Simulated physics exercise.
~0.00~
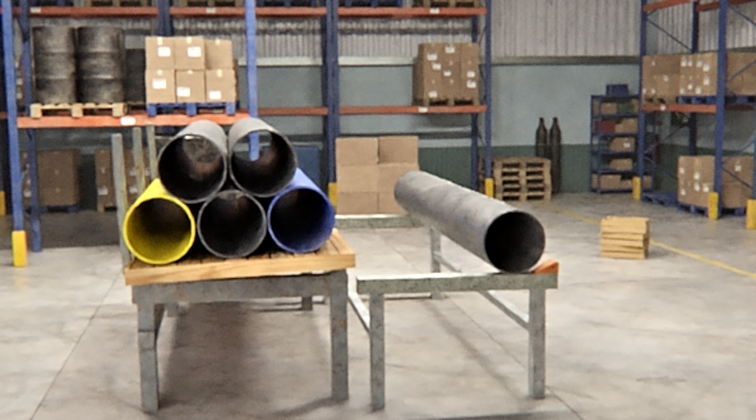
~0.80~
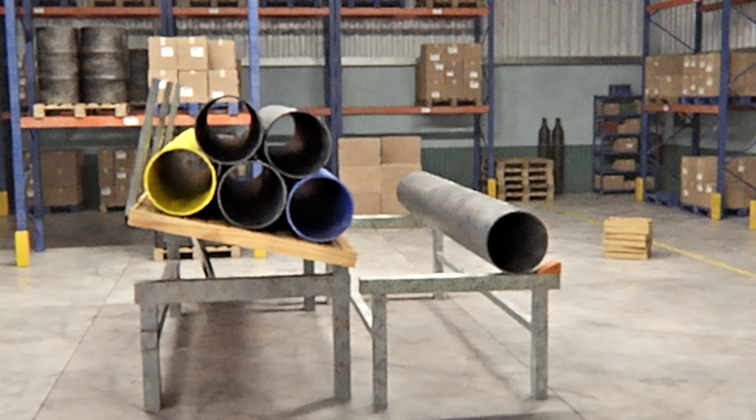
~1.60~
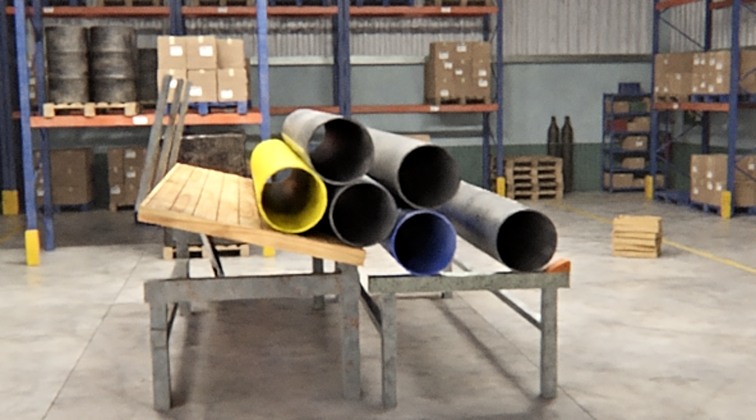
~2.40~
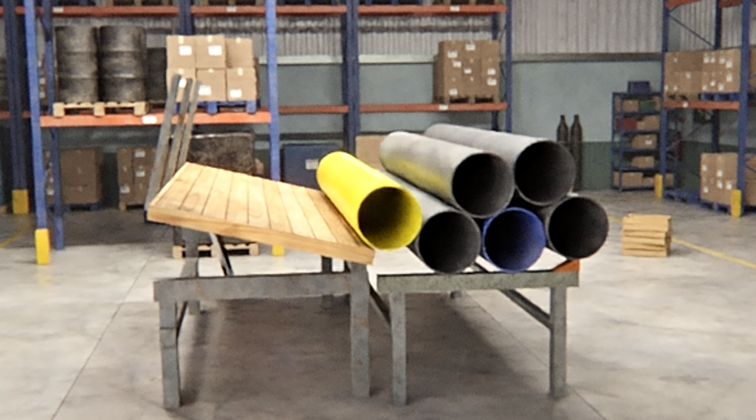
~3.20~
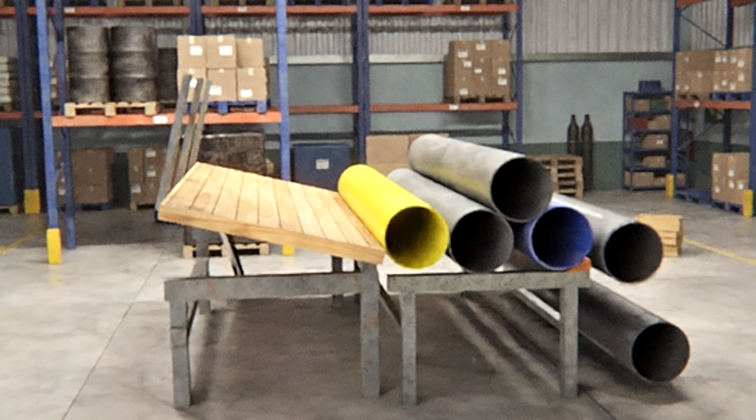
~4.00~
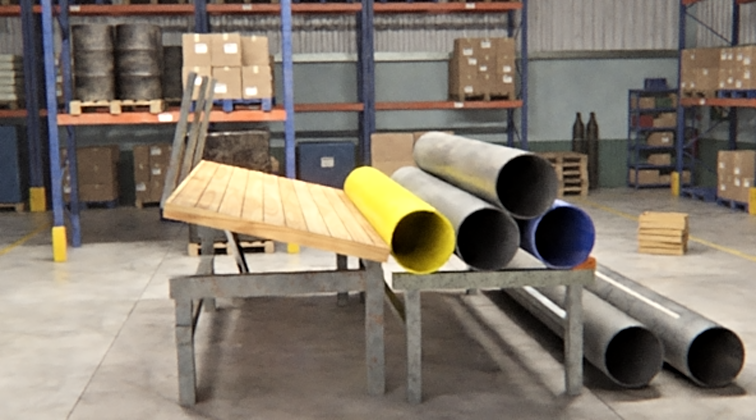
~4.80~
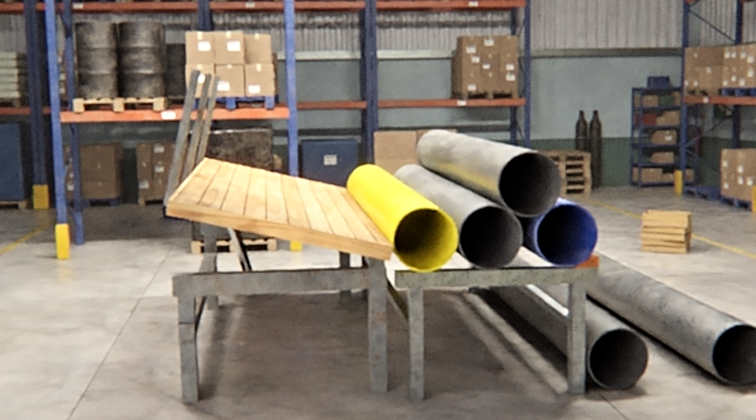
In a warehouse with tall shelves of boxes and drums behind, seen from the front, five pipes sit stacked on a wooden deck, yellow at lower left and blue at lower right, beside a metal rack holding one grey pipe. The deck's left side rises, and the stack slides and rolls right onto the rack. The pipes crowd against the grey one, and two grey pipes drop off the right end to the floor. Yellow settles at the rack's left, blue at its right, with two grey pipes between them, one perched on top.
